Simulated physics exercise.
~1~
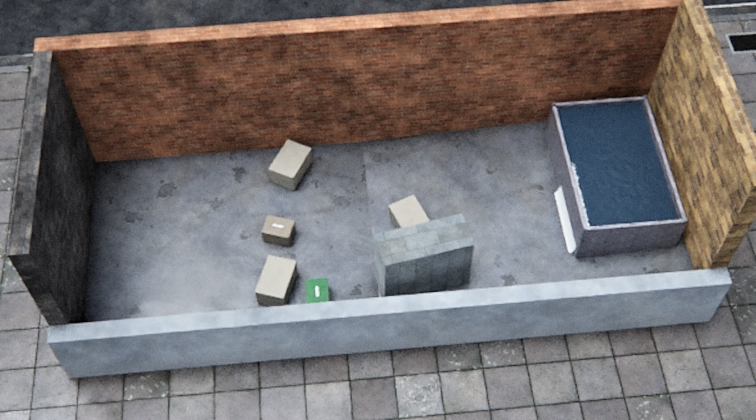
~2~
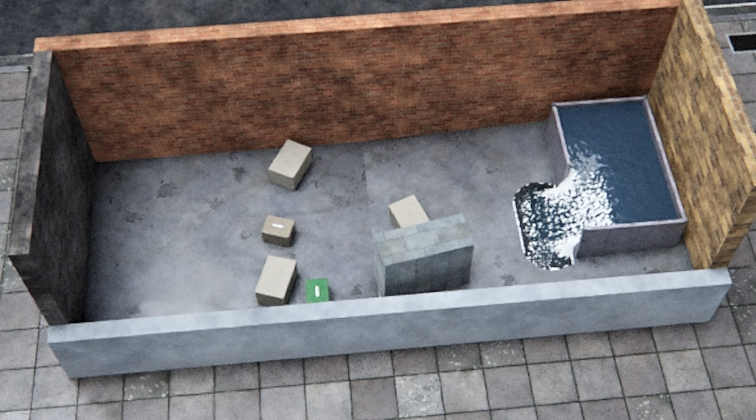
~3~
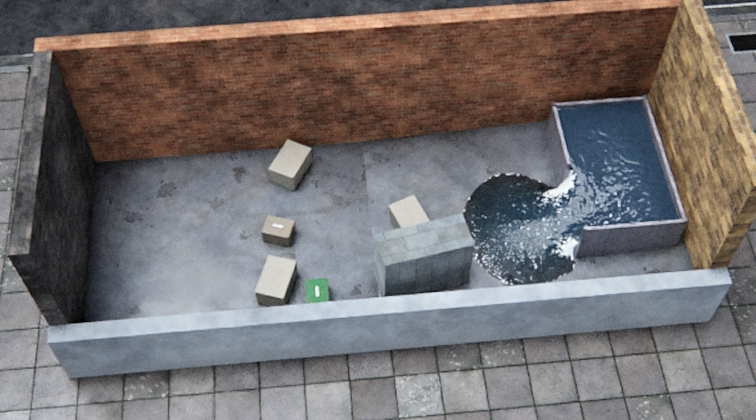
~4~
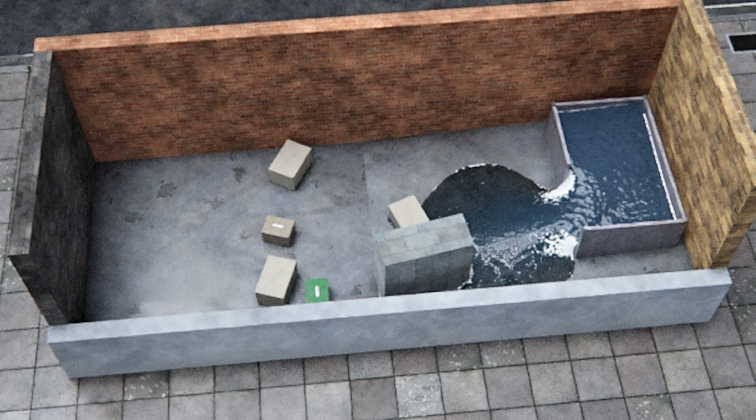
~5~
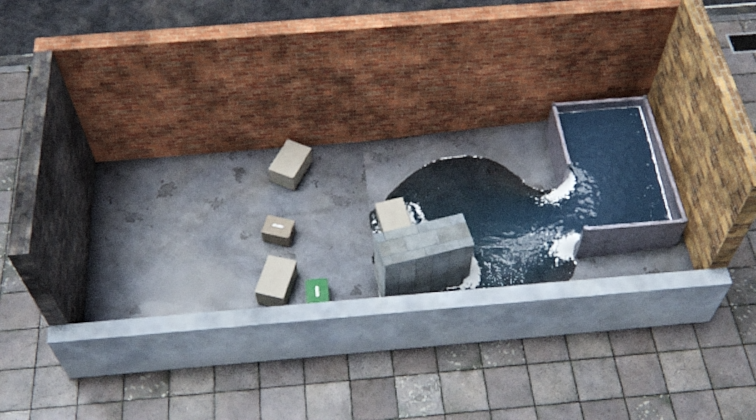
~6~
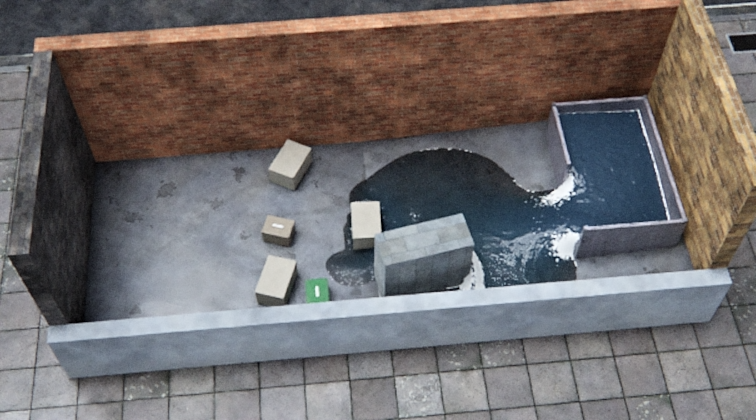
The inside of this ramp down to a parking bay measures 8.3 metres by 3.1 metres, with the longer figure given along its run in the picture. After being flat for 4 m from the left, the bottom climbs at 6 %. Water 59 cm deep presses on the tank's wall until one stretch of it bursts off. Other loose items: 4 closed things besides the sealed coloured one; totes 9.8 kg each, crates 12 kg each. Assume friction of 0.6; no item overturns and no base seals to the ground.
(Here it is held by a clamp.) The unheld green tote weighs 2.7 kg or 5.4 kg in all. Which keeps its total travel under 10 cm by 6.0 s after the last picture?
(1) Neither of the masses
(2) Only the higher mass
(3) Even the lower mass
The answer is 1.
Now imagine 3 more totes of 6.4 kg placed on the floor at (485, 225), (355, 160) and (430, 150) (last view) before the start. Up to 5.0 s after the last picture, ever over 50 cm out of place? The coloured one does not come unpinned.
Well, in turn it's beyond that, then beyond that, and finally inside that.
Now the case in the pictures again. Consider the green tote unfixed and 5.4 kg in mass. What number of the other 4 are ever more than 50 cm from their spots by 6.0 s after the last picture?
That comes to 4.
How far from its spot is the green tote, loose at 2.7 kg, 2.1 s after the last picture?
Around 200 centimetres out of place.
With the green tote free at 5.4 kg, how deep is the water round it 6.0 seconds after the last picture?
Something like 14 centimetres.
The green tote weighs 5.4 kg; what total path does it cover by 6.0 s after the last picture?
Some 500 cm in all.
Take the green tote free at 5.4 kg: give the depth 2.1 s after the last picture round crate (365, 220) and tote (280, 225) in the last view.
Some 7 cm at the first, some 6 cm at the second.
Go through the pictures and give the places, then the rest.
The first picture shows the green tote at (317, 292) rests on the ground; water covers 2.7 m2; 0 of 5 have shifted.
The second picture shows the green tote at (317, 292), on the bottom; water covers 3.5 m2; 0 of 5 have shifted.
The third picture shows the green tote at (317, 292) rests on the ground; 4.9 m2 under water; 0 of 5 have shifted.
The fourth picture shows the green tote at (317, 292), on the bottom; water covers 6.3 m2; 0 of 5 have shifted.
The fifth picture shows the green tote at (317, 292), on the bottom; 7.4 m2 under water; 1 of 5 have shifted.
The sixth picture shows the green tote at (317, 292) rests on the ground; water covers 8.8 m2; 1 of 5 have shifted.
Then, 0.4 s after the last picture the green tote would be 0 cm from its start with 2.7 kg and 0 cm from its start with 5.4 kg; 2 cm of water round it then.
Then, 2.1 s after the last picture the green tote would be 221 cm from its start with 2.7 kg and 233 cm from its start with 5.4 kg; 9 cm of water round it then.
Then, 3.9 s after the last picture the green tote would be 277 cm from its start with 2.7 kg and 246 cm from its start with 5.4 kg; 16 cm of water round it then.
Then, 6.0 s after the last picture the green tote would be 205 cm from its start with 2.7 kg and 130 cm from its start with 5.4 kg; 14 cm of water round it then.
